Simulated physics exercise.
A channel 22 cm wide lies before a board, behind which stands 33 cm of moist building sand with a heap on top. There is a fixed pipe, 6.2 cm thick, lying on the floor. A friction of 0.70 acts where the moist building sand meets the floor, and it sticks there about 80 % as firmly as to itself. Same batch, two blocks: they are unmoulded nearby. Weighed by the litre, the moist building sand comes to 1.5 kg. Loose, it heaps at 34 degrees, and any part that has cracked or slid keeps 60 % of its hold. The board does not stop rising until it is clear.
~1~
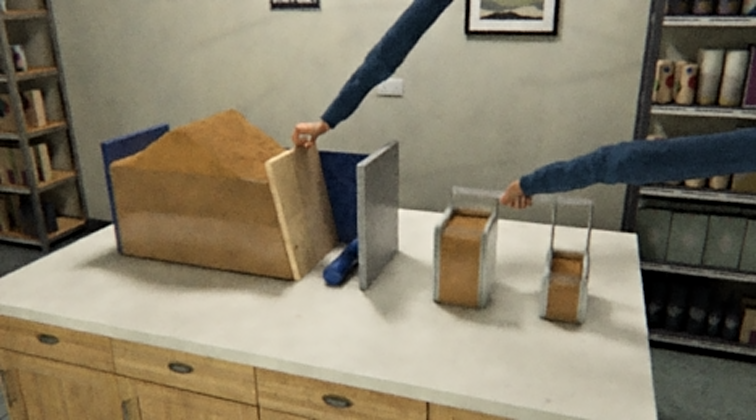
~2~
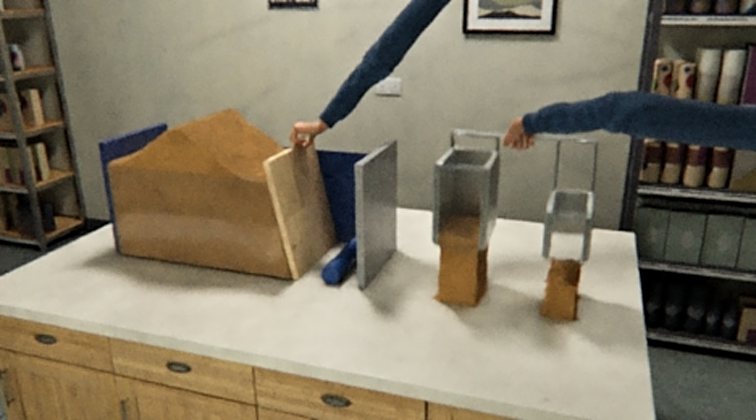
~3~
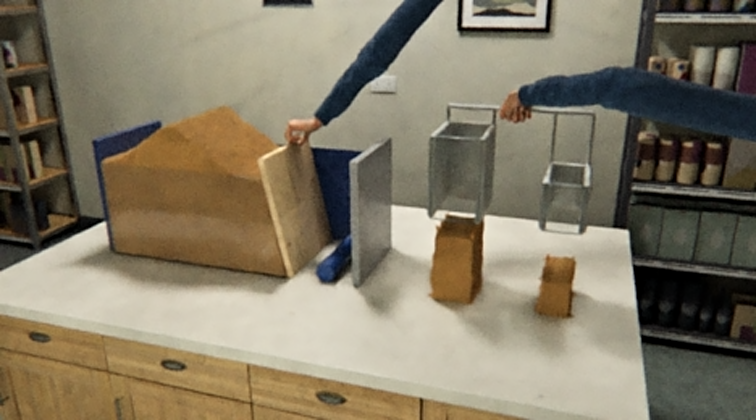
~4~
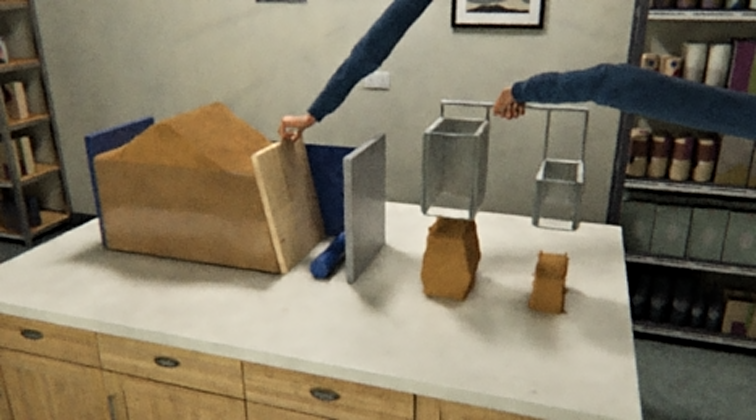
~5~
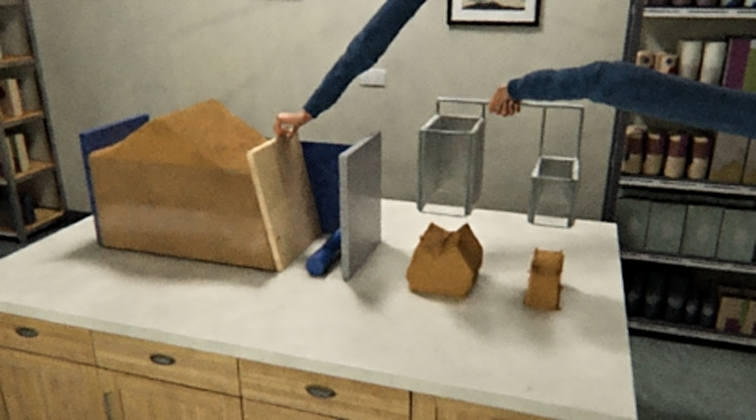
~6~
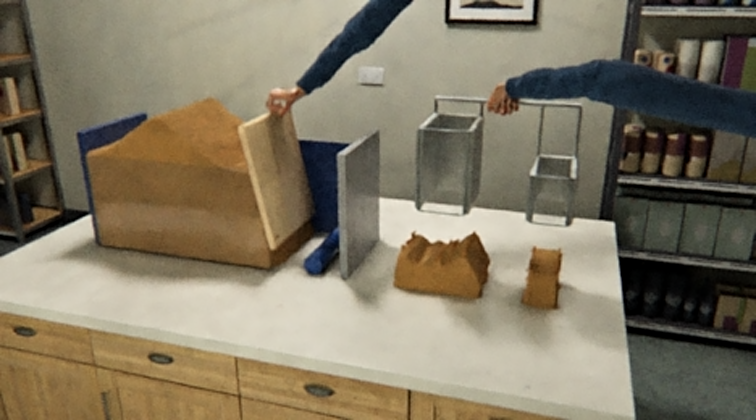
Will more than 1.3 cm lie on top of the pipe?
Its top is showing at the end.
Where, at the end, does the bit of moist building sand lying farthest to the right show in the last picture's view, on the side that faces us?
I'd point to around (301, 257).
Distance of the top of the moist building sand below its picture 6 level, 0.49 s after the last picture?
Some 0.0 cm.
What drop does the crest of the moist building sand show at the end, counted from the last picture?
5.5 cm.
Another 0.23 s on from the sixth picture, the face still stands and nothing lies on the pipe.
Another 0.49 s on from the sixth picture, the face still stands and nothing lies on the pipe.
Another 0.76 s on from the sixth picture, the face still stands and nothing lies on the pipe.
Another 1.02 s on from the sixth picture, the face still stands and nothing lies on the pipe.
Another 2.20 s on from the sixth picture, at the end, the fallen stuff reaches 42 % of the way across and nothing lies on the pipe.
